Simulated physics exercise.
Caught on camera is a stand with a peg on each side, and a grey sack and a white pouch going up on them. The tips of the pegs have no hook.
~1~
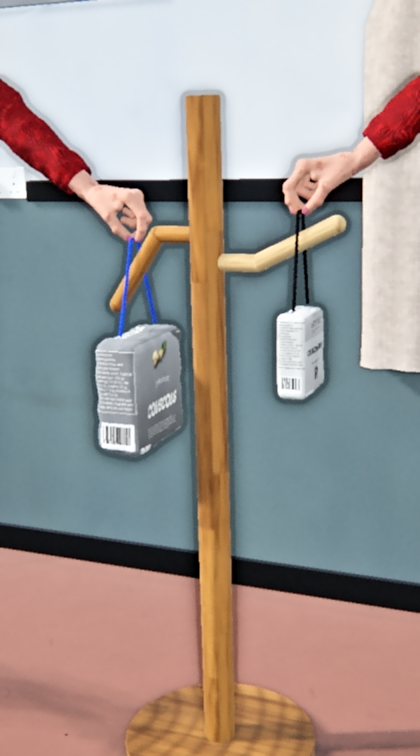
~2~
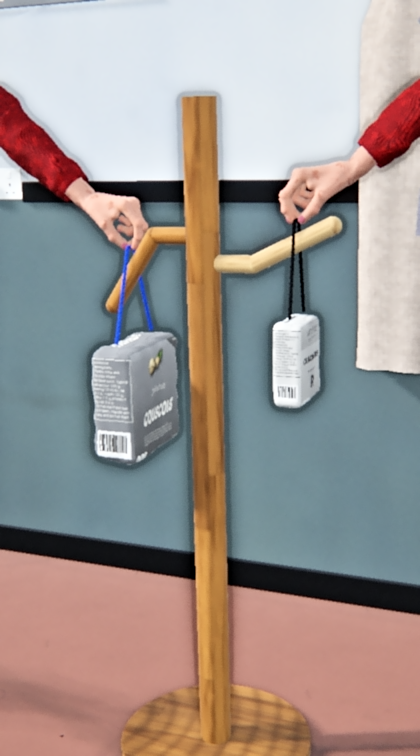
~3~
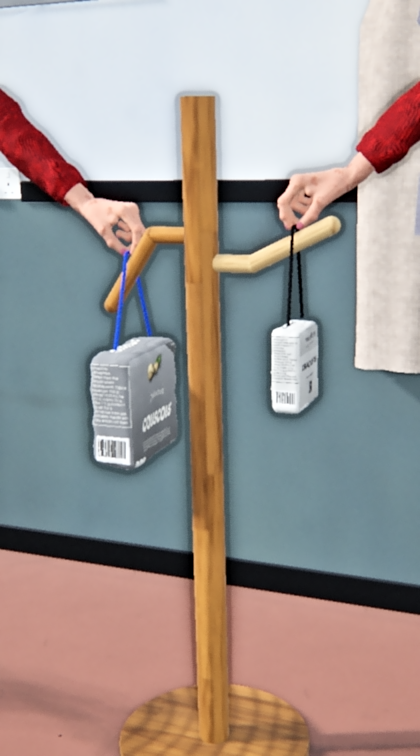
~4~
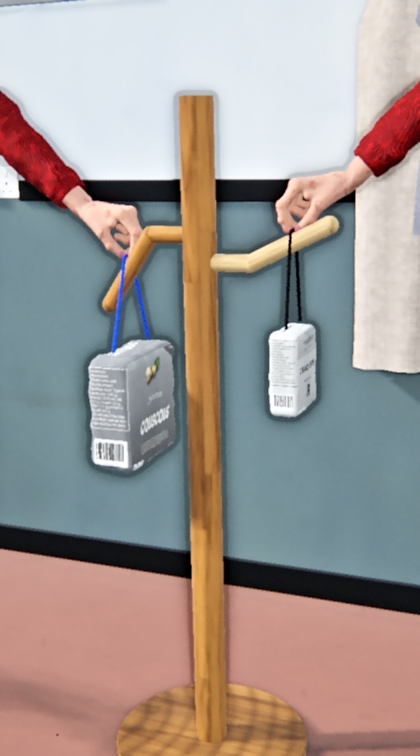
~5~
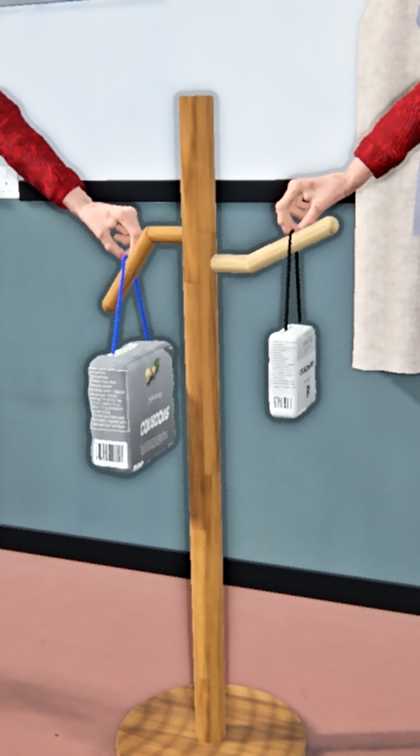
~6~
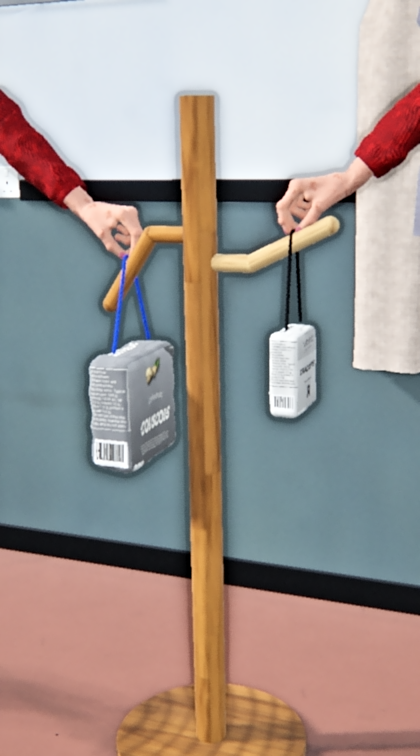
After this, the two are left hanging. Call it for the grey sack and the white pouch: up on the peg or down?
Grey sack down, white pouch up.
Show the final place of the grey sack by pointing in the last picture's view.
The middle sits at (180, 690).
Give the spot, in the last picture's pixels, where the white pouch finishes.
End point approx. (211, 386) px.
Then, 0.46 s past the final frame, grey sack on the floor near (157, 685); white pouch on its peg near (229, 387).
Then, 0.82 s past the final frame, grey sack on the floor near (183, 691); white pouch on its peg near (207, 385).
When it is over, grey sack on the floor near (180, 690); white pouch on its peg near (211, 386). The grey sack slips off its peg and the white pouch holds on.
